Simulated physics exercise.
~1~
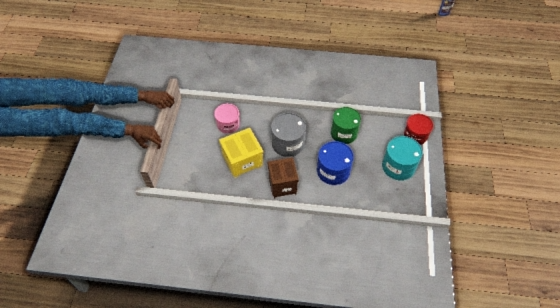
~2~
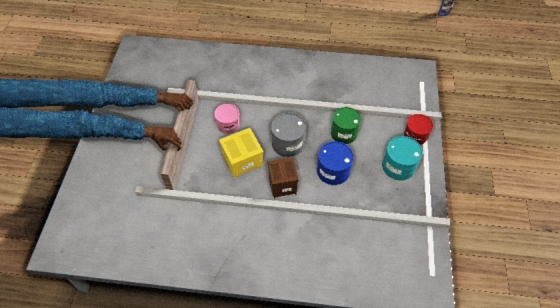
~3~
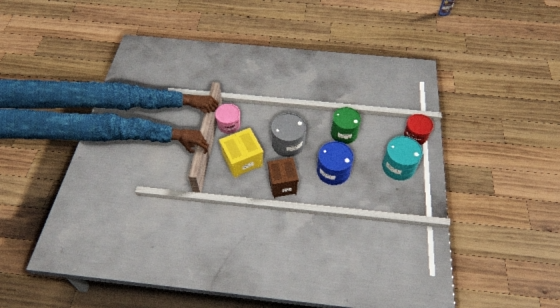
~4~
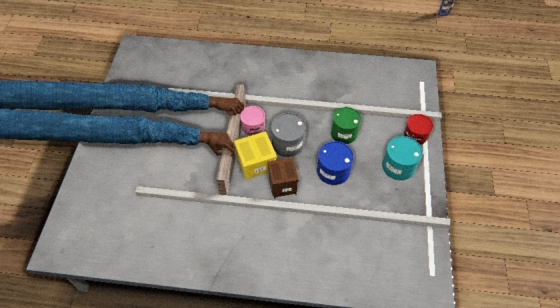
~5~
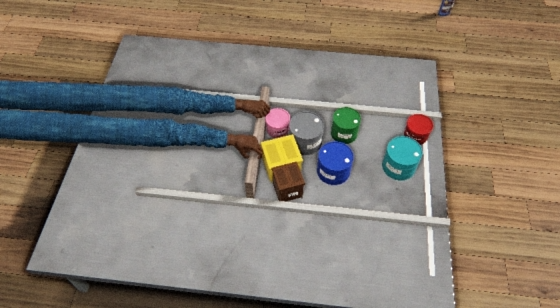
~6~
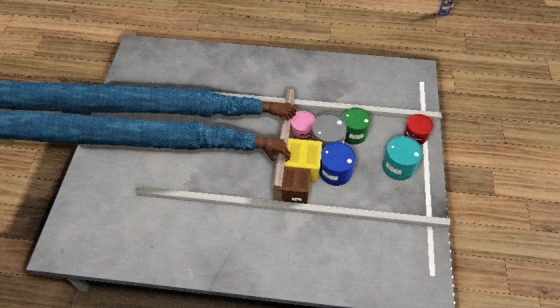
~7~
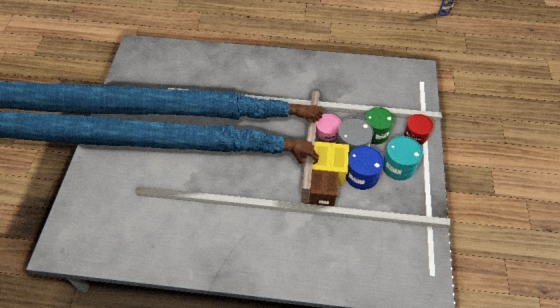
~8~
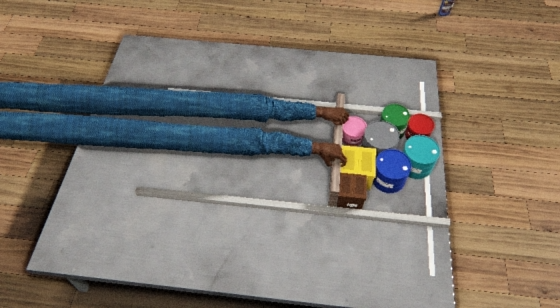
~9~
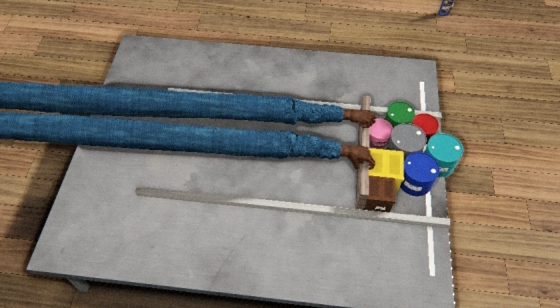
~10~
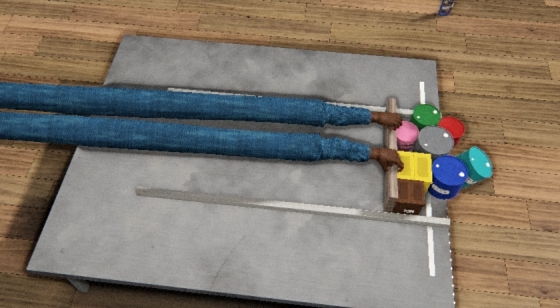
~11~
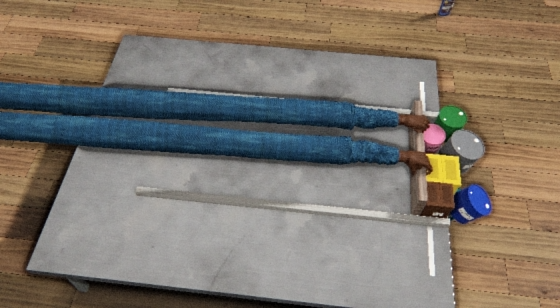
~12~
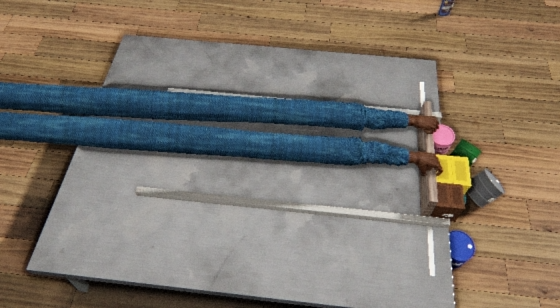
Two hands pushing a plank rightward across a grey deck, sweeping boxes and canisters together until several canisters topple off the edge.
